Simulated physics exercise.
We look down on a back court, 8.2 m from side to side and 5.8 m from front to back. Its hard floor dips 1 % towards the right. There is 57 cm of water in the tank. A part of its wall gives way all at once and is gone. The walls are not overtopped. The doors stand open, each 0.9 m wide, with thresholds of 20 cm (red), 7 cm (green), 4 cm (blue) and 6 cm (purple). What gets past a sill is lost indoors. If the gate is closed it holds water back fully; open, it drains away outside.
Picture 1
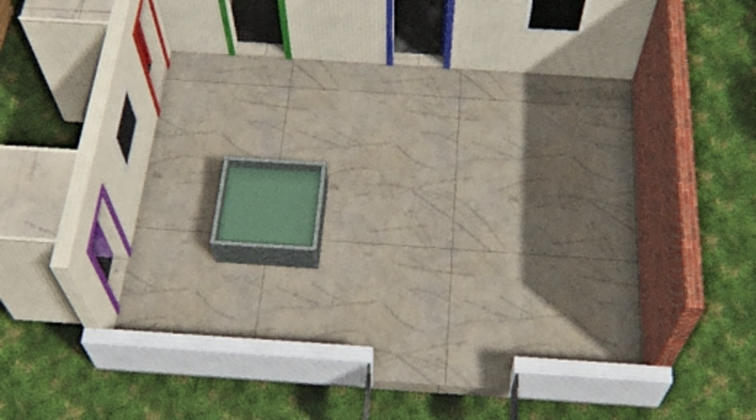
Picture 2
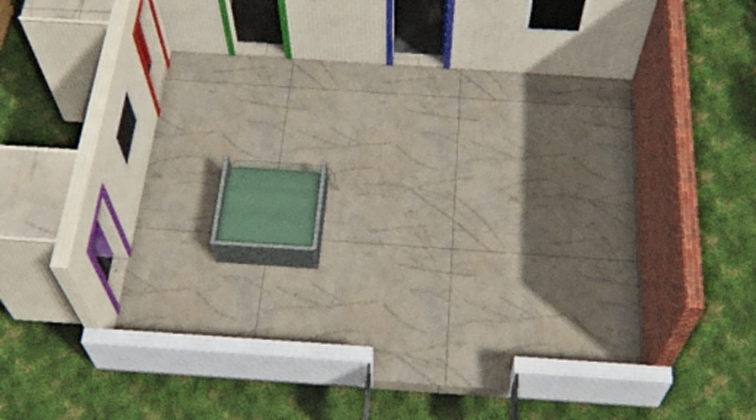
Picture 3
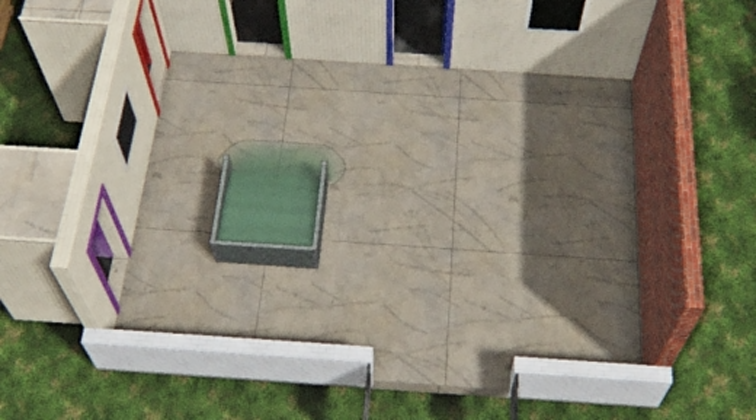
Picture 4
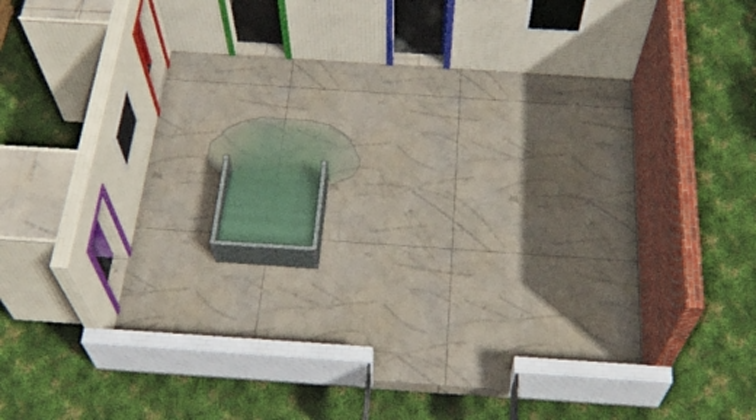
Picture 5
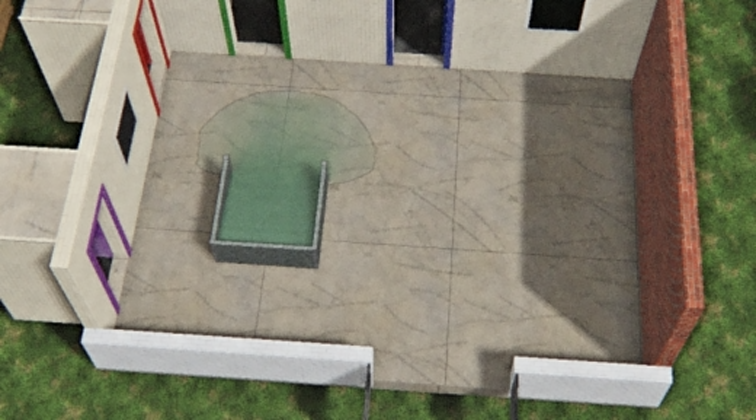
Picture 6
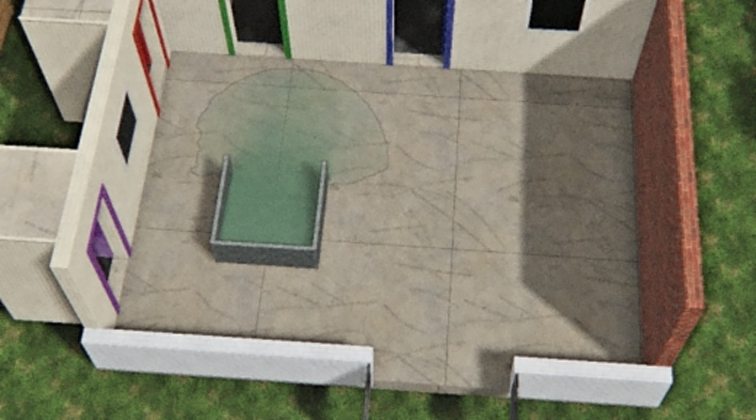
In this clip, a square tank of greenish water stands on a paved courtyard seen from above; its far wall vanishes, and water spreads out through the gap across the floor in a widening, rounded sheet towards the back doors.
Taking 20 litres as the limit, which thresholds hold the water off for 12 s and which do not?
The water let in: At the red door it keeps below the limit; at the green door it exceeds the limit; at the blue door it passes the limit; at the purple door it does not reach the limit.
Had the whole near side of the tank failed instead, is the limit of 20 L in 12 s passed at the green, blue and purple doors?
Against that limit: Green under, blue below, purple over.
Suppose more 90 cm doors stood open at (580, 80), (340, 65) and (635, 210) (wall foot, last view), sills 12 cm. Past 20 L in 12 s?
In turn: Under, over, below.
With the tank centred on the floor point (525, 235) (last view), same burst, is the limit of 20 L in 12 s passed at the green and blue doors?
Then: Green below, blue above.
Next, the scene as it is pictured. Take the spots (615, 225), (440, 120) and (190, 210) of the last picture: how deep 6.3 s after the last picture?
Roughly 5, 3 and 3 cm, in turn.
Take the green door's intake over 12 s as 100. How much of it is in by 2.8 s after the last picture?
Some 90 per cent by then.
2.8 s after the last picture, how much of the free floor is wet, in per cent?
Near 35 per cent is wet.
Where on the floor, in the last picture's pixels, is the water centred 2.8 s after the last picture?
Around (320, 119).
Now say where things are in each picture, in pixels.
In the first picture, the tank at (270, 205) is whole and still, 57 cm deep.
In the second picture, the front is at (332, 181), 0.9 m from the gap on the tank's far side; 0.4 m2 of floor is under water; 57 cm left at the back of the tank.
In the third picture, the front is at (340, 166), 1.1 m from the gap on the tank's far side; 1.2 m2 of floor is under water; 57 cm left at the back of the tank.
In the fourth picture, the front is at (343, 140), 1.4 m from the gap on the tank's far side; 2.3 m2 of floor is under water; 52 cm left at the back of the tank.
In the fifth picture, the front is at (333, 104), 1.8 m from the gap on the tank's far side; 3.9 m2 of floor is under water; 48 cm left at the back of the tank.
In the sixth picture, the front is at (313, 75), 2.3 m from the gap on the tank's far side; 5.3 m2 of floor is under water; 47 cm left at the back of the tank.
Then, 0.7 s after the last picture water covers 20 % of the floor and is deepest (30 cm) near (301, 66); red door not reached, green door 17 cm at the sill, 32 L in, blue door not reached, purple door not reached.
Then, 1.5 s after the last picture water covers 25 % of the floor and is deepest (24 cm) near (301, 66); red door 10 cm at the sill, 0 L in, green door 22 cm at the sill, 110 L in, blue door 11 cm at the sill, 10 L in, purple door not reached.
Then, 2.8 s after the last picture water covers 35 % of the floor and is deepest (15 cm) near (181, 58); red door 11 cm at the sill, 0 L in, green door 13 cm at the sill, 170 L in, blue door 7 cm at the sill, 32 L in, purple door not reached.
Then, 6.3 s after the last picture water covers 60 % of the floor and is deepest (8 cm) near (158, 349); red door 3 cm at the sill, 0 L in, green door 4 cm at the sill, 185 L in, blue door 4 cm at the sill, 38 L in, purple door 1 cm at the sill, 0 L in.
Then, 11.3 s after the last picture water covers 75 % of the floor and is deepest (8 cm) near (624, 383); red door 1 cm at the sill, 0 L in, green door 1 cm at the sill, 185 L in, blue door 2 cm at the sill, 39 L in, purple door 2 cm at the sill, 0 L in.
